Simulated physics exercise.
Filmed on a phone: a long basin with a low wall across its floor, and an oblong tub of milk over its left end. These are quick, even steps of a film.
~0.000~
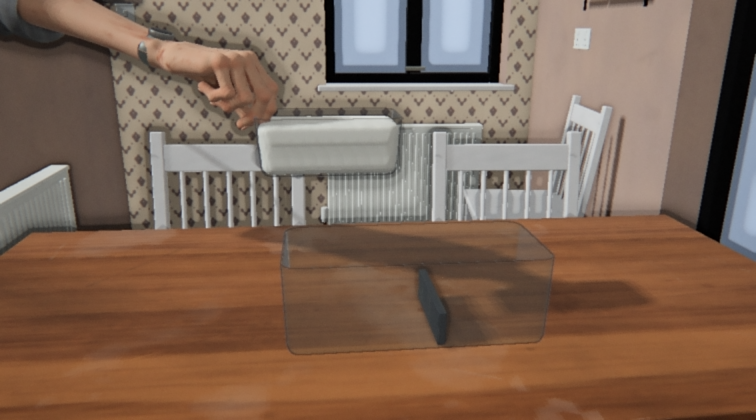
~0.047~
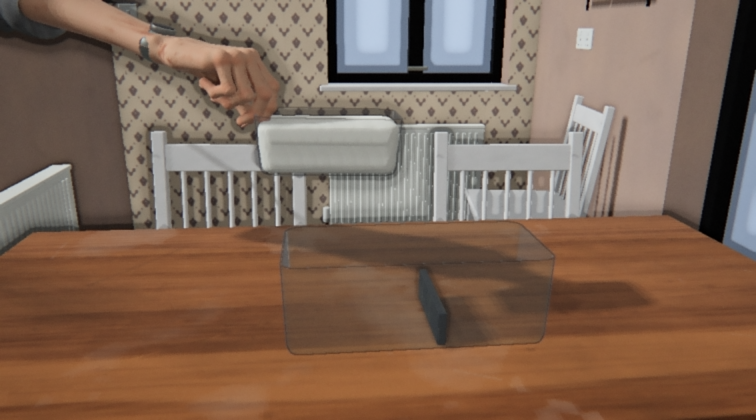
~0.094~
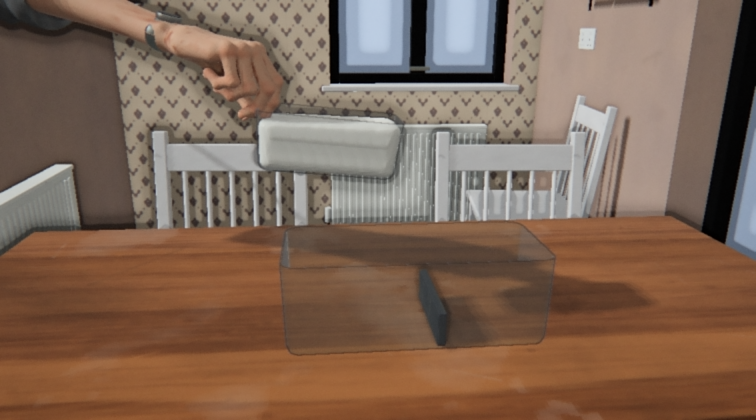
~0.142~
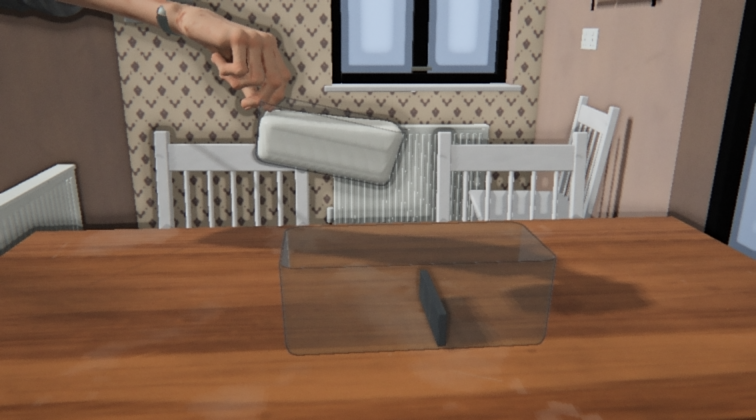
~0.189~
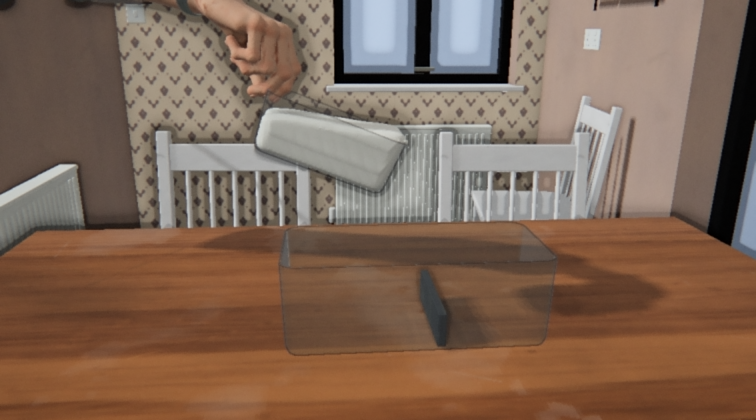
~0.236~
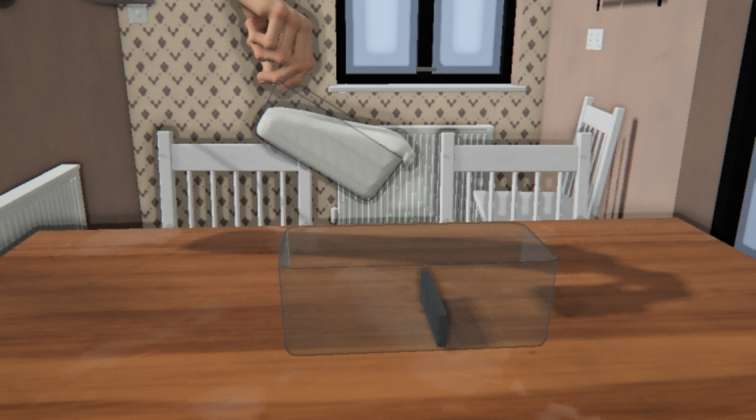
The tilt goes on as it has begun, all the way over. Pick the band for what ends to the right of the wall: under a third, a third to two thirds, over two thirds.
The share right of the wall is between a third and two thirds.
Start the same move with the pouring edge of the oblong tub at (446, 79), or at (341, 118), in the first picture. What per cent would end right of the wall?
About 70 and 10 per cent.
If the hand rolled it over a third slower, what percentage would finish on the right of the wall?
Roughly 60 in a hundred.
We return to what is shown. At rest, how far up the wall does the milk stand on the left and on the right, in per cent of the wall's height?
The left part 30 per cent, the right part 40.
A moment on, the oblong tub is tipped on its side and 14 per cent is still to pour, 9 is left of the wall and 35 right of it.
Next, the oblong tub is tipped right over and 2 per cent is still to pour, 36 is left of the wall and 49 right of it.
Then the oblong tub is tipped right over and 0 per cent is still to pour, 42 is left of the wall and 49 right of it.
Later the oblong tub is tipped right over and 0 per cent is still to pour, 46 is left of the wall and 48 right of it.
At rest 46 per cent lies left of the wall, 48 right of it and 6 outside.
